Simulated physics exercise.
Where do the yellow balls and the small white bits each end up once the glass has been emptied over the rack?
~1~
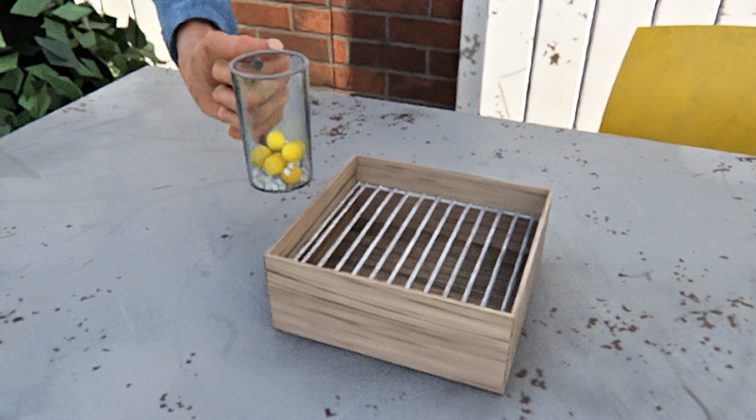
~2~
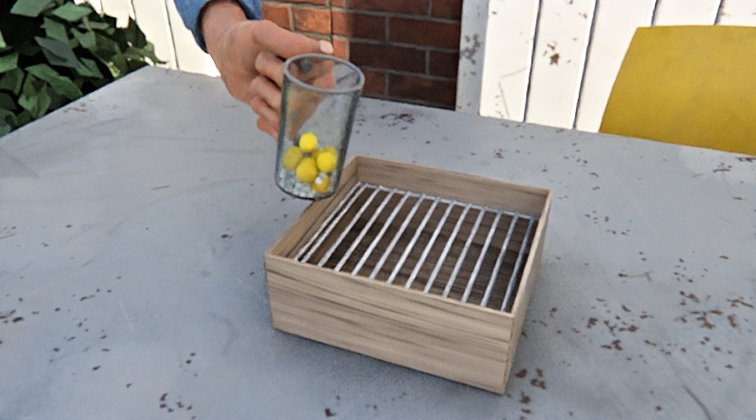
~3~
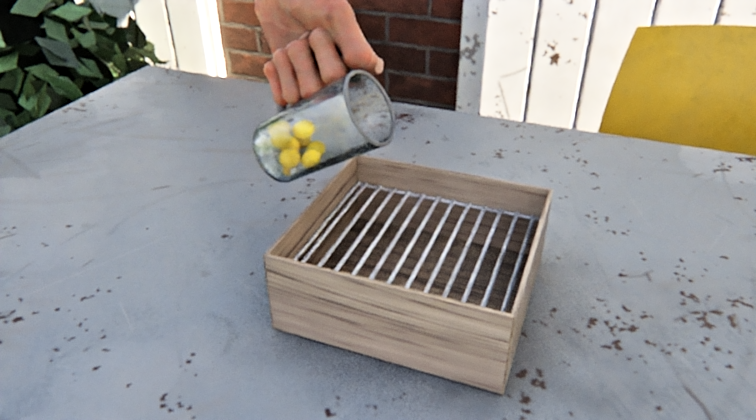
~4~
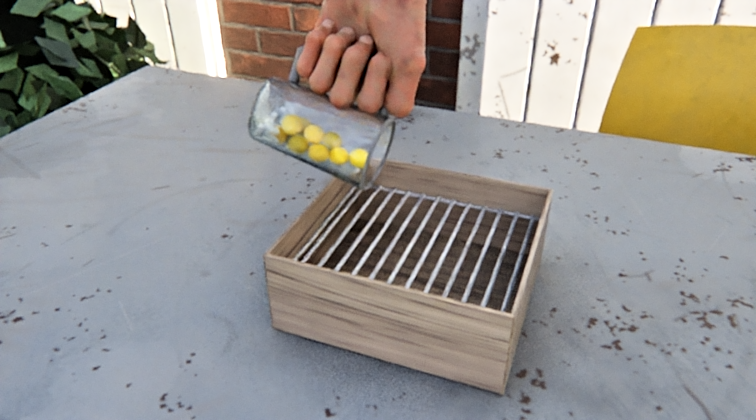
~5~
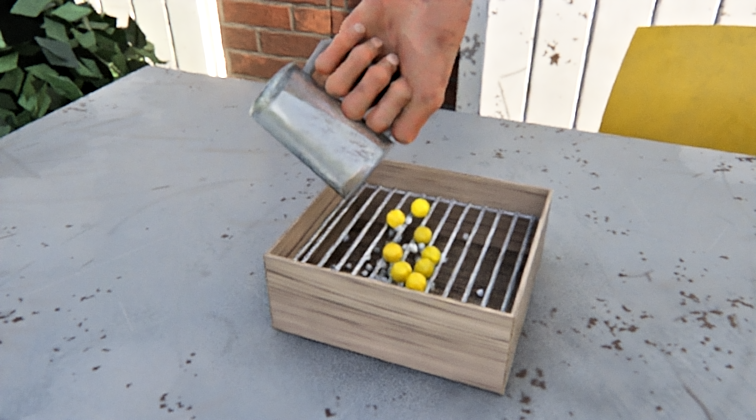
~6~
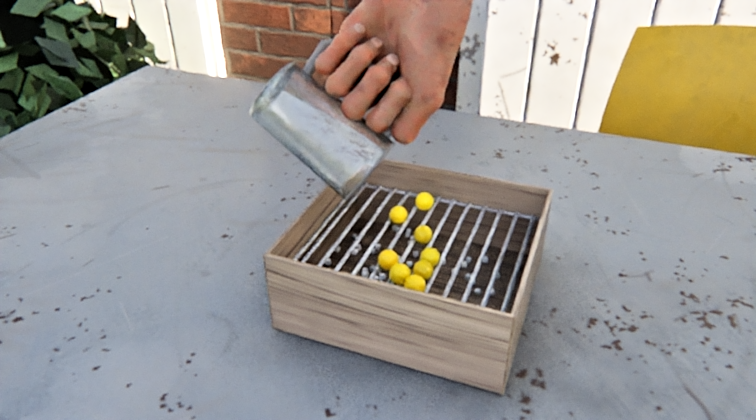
The yellow balls rest on top of the wires, while the small white bits fall between them into the box.
